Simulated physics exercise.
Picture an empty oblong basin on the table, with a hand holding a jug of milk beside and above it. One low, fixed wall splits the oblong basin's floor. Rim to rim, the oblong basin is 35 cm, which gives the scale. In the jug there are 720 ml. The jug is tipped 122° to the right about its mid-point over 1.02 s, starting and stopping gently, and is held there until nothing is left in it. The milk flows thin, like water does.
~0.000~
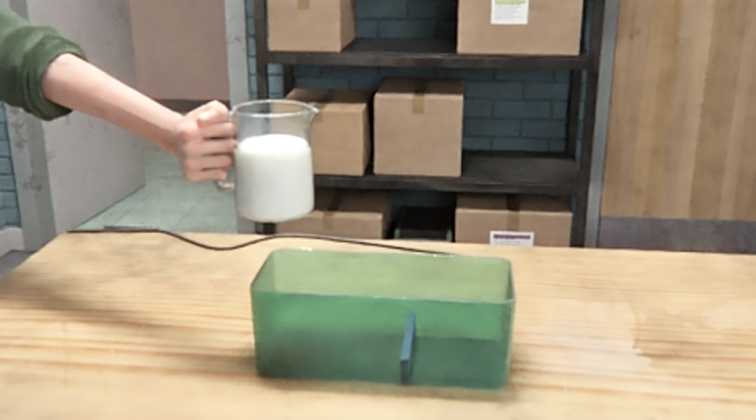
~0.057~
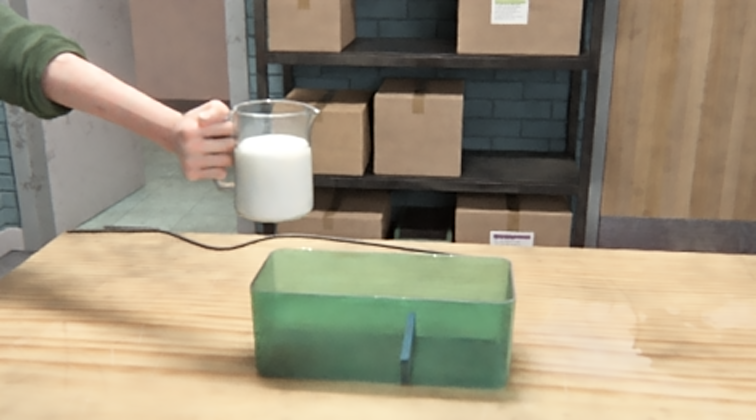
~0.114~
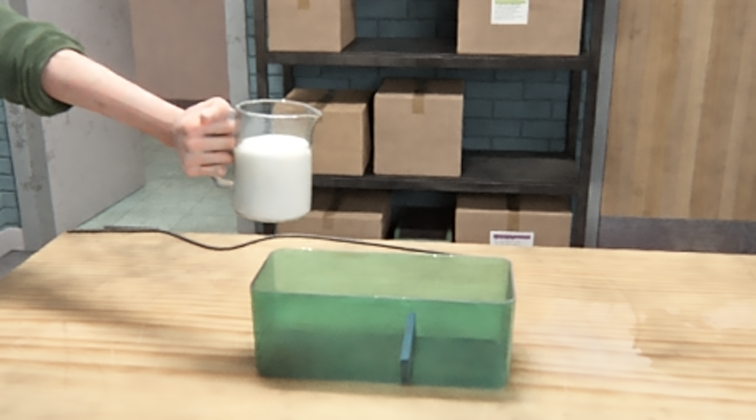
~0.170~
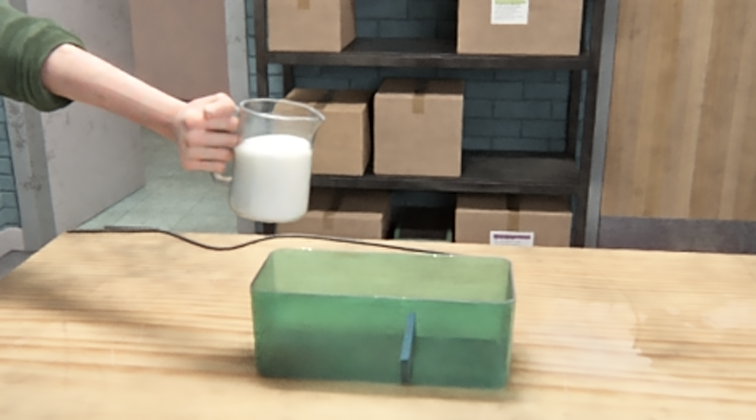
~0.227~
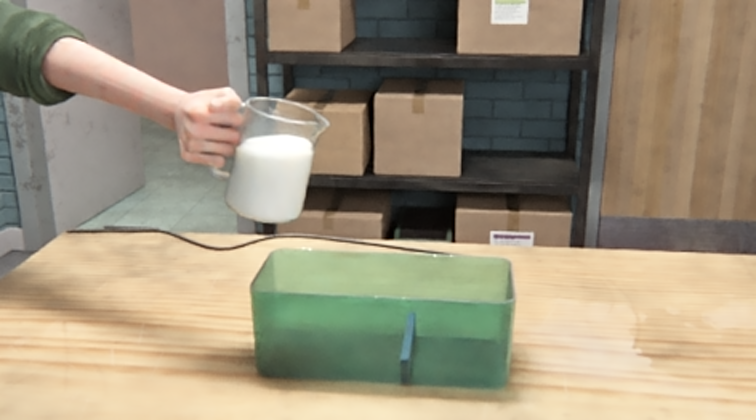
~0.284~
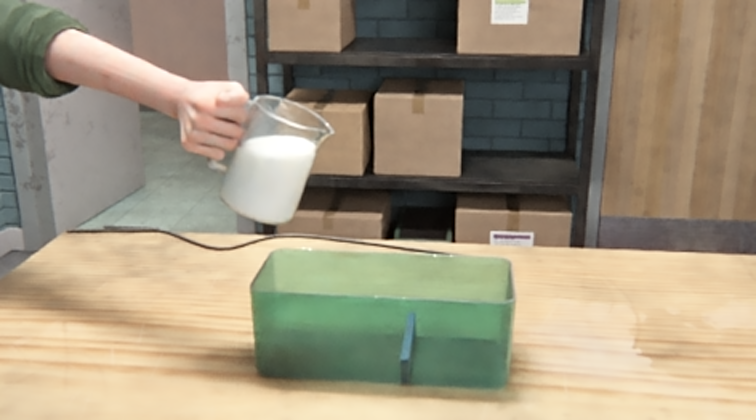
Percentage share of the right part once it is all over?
9 per cent.
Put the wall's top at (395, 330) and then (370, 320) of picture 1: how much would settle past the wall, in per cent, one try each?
Roughly 15 per cent, then 60 per cent.
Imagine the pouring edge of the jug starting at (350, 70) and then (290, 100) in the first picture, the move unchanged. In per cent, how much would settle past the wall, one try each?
Result: 65 per cent, then 10 per cent.
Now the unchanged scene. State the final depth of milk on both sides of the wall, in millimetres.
Depths: Left near 22 mm, right near 2 mm.
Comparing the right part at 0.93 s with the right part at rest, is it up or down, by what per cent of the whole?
It ends up higher by roughly 8.
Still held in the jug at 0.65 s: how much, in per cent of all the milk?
Fraction remaining: Approx. 84 per cent.
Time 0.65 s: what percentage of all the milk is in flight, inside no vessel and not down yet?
Around 14 in a hundred.
Then, 0.65 s in, the tilt is 87° and 84 per cent is still to pour, 1 is left of the wall and 0 right of it.
Then, 0.93 s in, the tilt is 120° and 19 per cent is still to pour, 60 is left of the wall and 1 right of it.
Then, 1.21 s in, the tilt is 122° and 0 per cent is still to pour, 88 is left of the wall and 5 right of it.
Then, 1.52 s in, the tilt is 122° and 0 per cent is still to pour, 87 is left of the wall and 8 right of it.
Finally, 87 per cent lies left of the wall, 9 right of it and 5 outside.
